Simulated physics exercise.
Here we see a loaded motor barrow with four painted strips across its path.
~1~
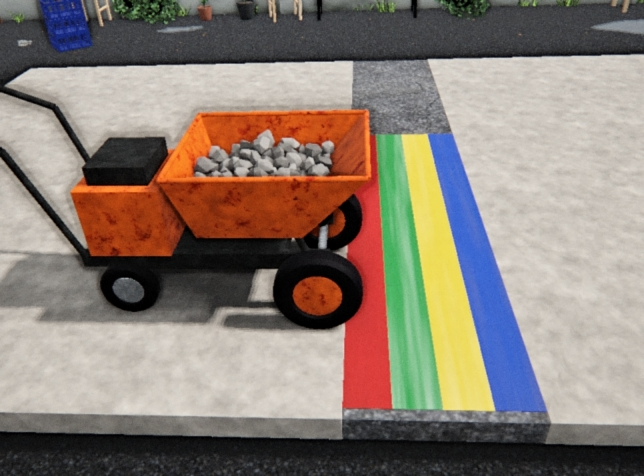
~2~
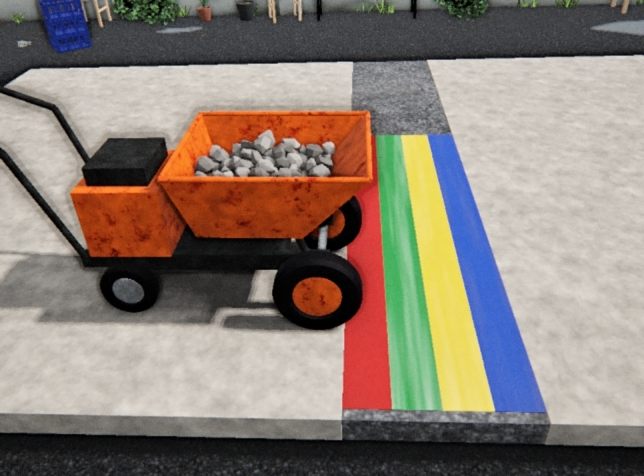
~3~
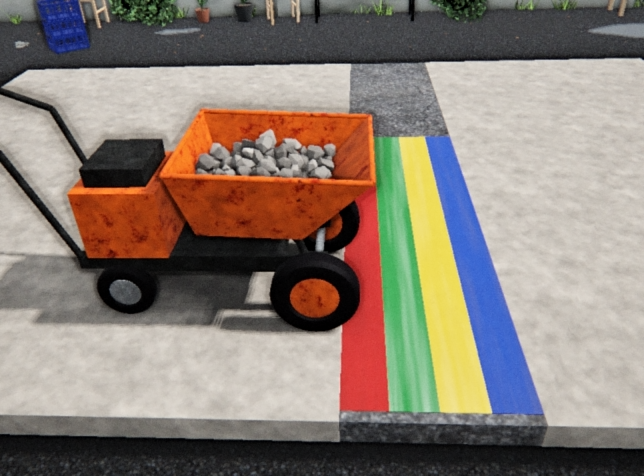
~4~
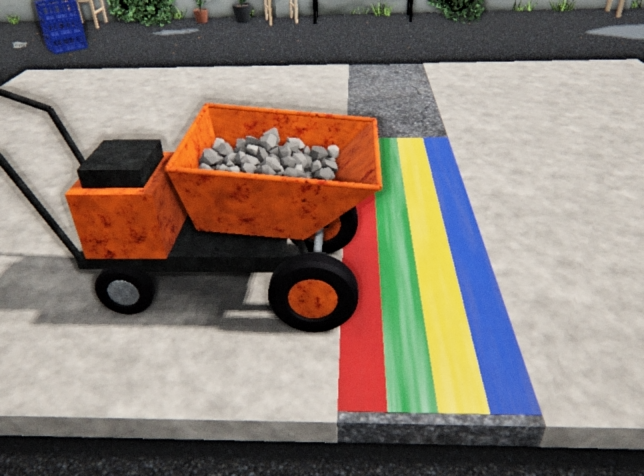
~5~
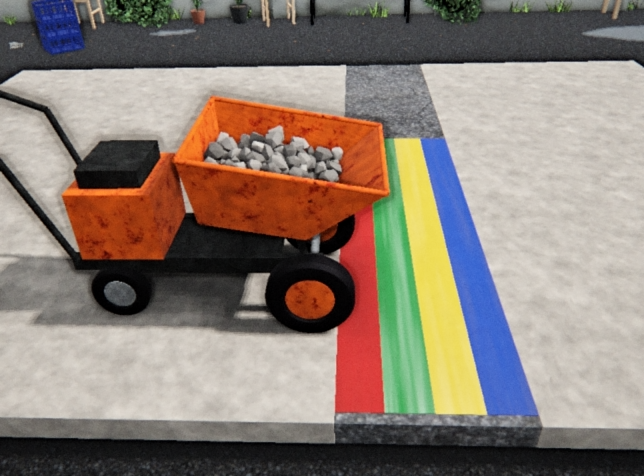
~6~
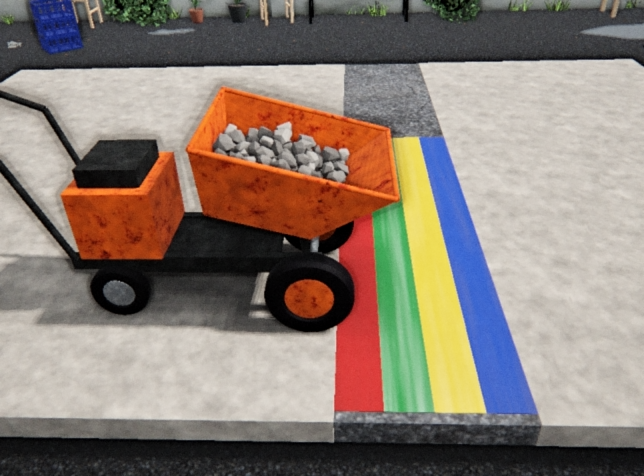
An orange motor barrow with black handles stands at left on a pale concrete slab, seen from its side and slightly above, with plants along a wall behind. Its skip holds grey broken stones, and red, green, yellow and blue strips lie side by side at its right. The skip, level at first, tilts gradually rightward, its rear rising, while the view drifts very slightly.
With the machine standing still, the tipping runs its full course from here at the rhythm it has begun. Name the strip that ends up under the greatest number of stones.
That would be the blue strip.
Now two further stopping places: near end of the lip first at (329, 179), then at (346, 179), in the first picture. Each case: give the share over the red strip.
That would be roughly 0 in a hundred and then roughly 0 in a hundred.
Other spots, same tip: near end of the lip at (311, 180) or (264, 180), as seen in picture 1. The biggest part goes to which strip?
For the first spot it is yellow, for the second that green strip.
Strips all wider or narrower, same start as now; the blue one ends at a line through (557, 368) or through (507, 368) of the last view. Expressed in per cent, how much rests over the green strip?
Near 0 % and 0 %.
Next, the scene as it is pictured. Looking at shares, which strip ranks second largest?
In second place: Yellow.
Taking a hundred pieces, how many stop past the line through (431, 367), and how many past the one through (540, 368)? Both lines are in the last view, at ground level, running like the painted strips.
Result, first then second: 90 %, 20 %.
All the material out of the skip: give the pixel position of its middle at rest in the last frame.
Around (479, 282), give or take.
Soon, skip tipped well over; all in the skip.
A while on, skip tipped steeply; most in the skip; a small part over the yellow strip; a small part over the blue strip; a stray few off the paint.
Towards the end, skip tipped right over; about a quarter in the skip; a small part over the yellow strip; about a third over the blue strip; about a quarter off the paint.
Finally, skip tipped right over; a small part in the skip; none over the red strip; none over the green strip; about a quarter over the yellow strip; about a third over the blue strip; about a quarter off the paint.
